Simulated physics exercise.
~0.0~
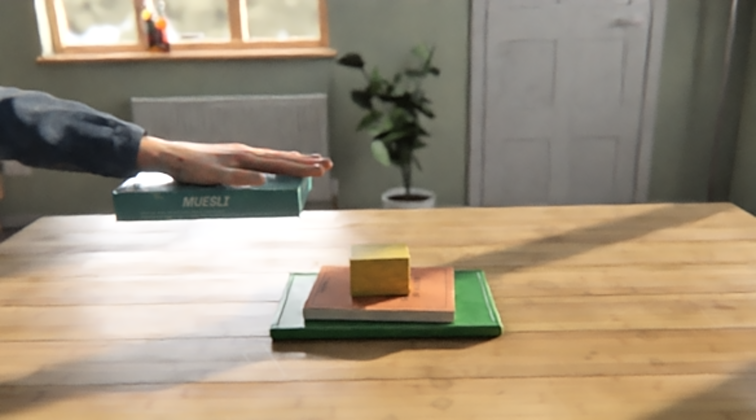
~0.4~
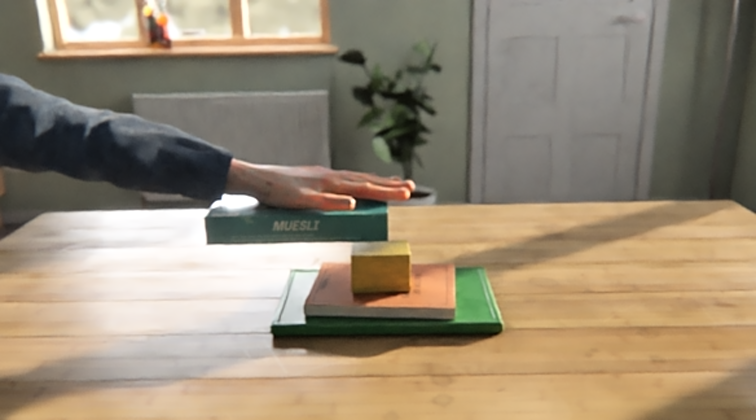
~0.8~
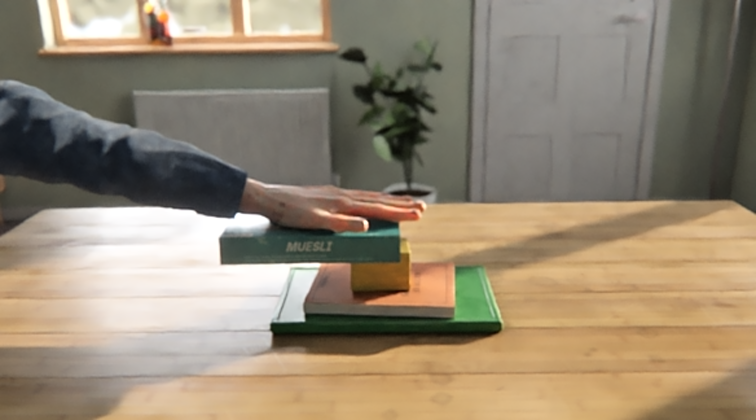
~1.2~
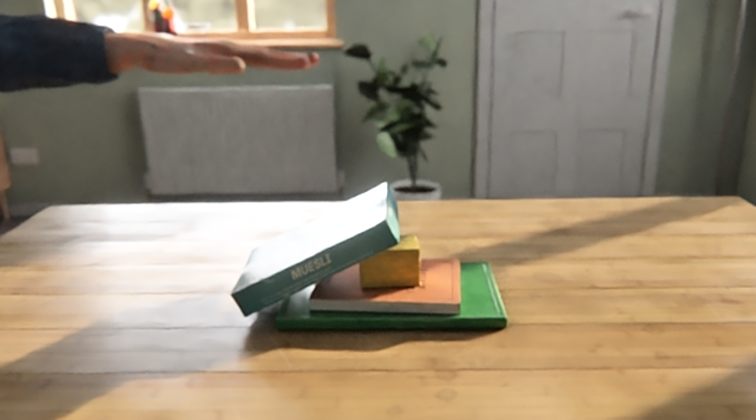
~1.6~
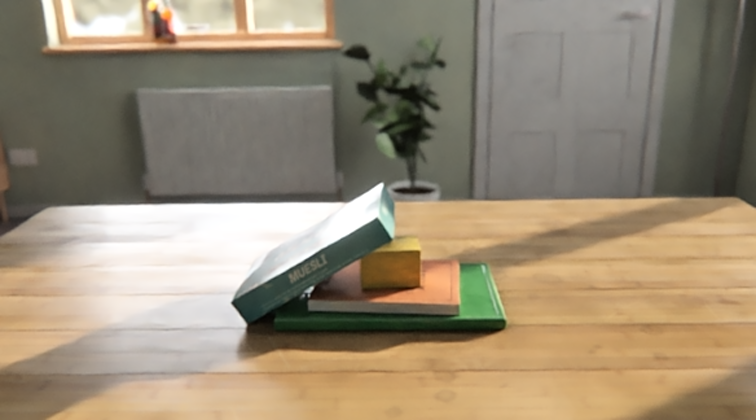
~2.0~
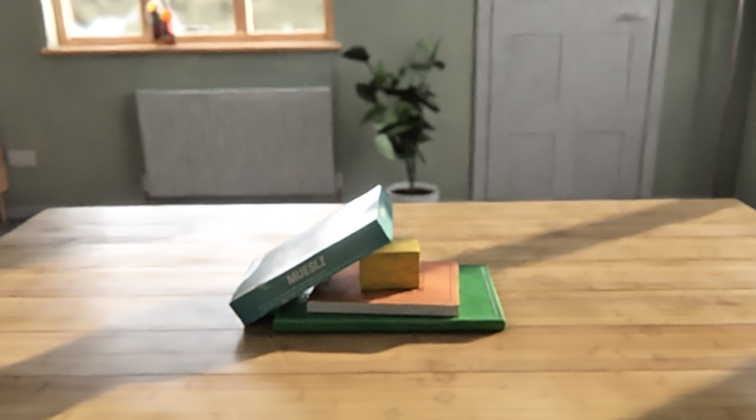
A turquoise muesli packet is set on a yellow block by a hand, then tips left and rests slanted.
